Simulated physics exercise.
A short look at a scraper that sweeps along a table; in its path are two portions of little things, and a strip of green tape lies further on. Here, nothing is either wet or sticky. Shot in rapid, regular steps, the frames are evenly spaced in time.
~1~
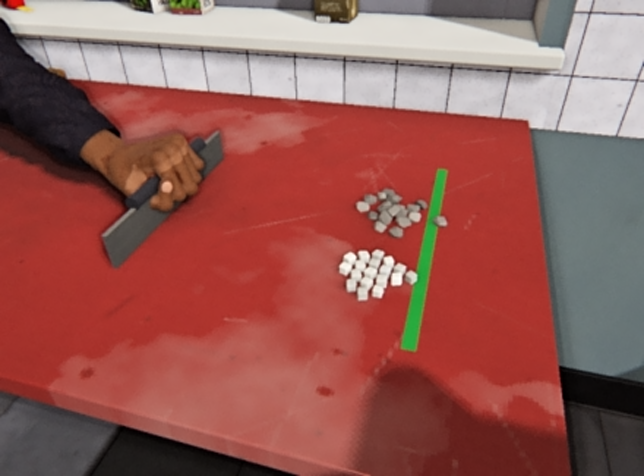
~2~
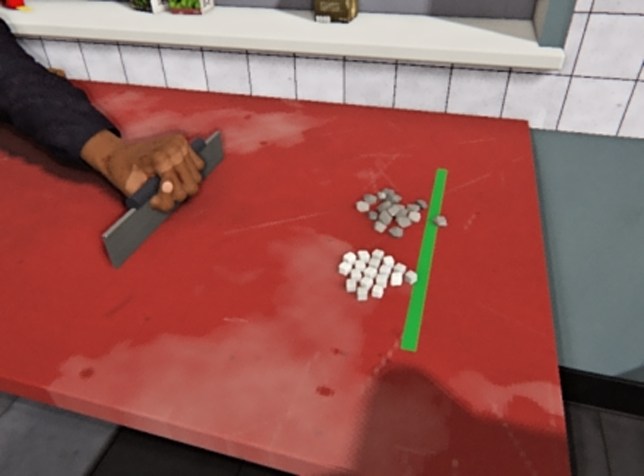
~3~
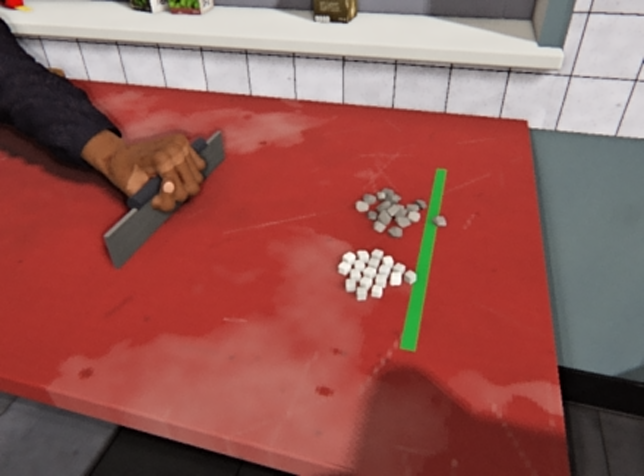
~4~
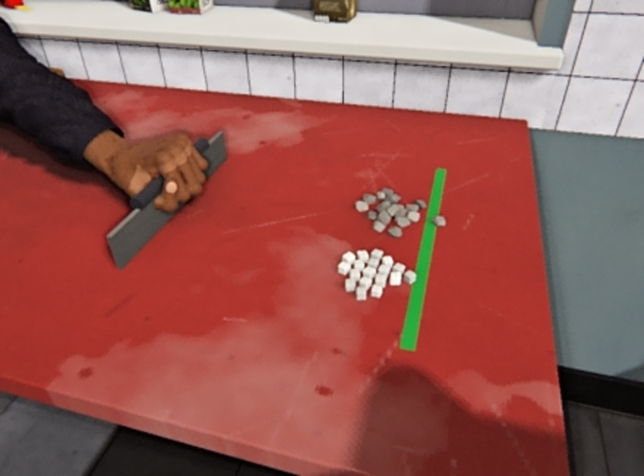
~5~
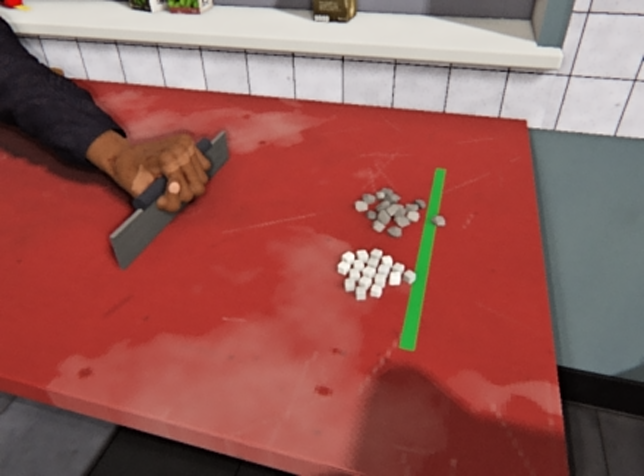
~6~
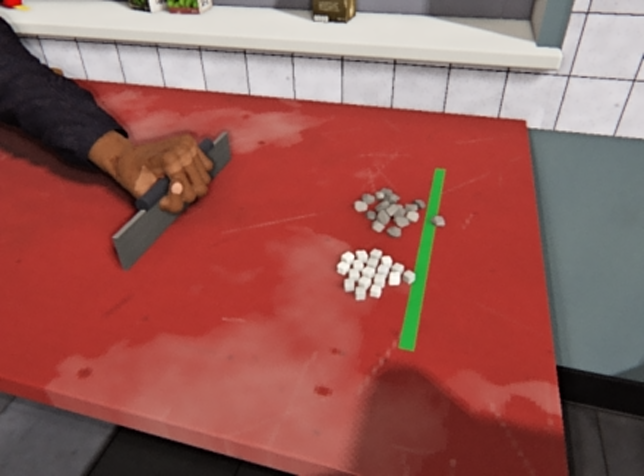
A hand holding a scraper barely shifts right on a red table, toward two small piles.
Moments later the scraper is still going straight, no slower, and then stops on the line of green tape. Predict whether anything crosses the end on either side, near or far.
Prediction: The front handful stops short, the back handful stops short.
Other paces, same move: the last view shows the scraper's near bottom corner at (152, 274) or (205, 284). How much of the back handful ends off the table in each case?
Try 1: About 0 percent. Try 2: About 0 percent.
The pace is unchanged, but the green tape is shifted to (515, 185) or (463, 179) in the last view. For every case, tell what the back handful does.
It does not all stay up at the first place and stays up entirely at the second.
Then, 2.22 s after the last picture, scraper still moving, near (302, 193); front handful all on the table, its front near (409, 277); back handful all on the table, its front near (439, 221).
Then, 4.45 s after the last picture, scraper stopped at the green tape; front handful all on the table, its front near (465, 286); back handful all on the table, its front near (479, 224).
At rest, scraper stopped at the green tape; front handful all on the table, its front near (465, 286); back handful all on the table, its front near (479, 224).
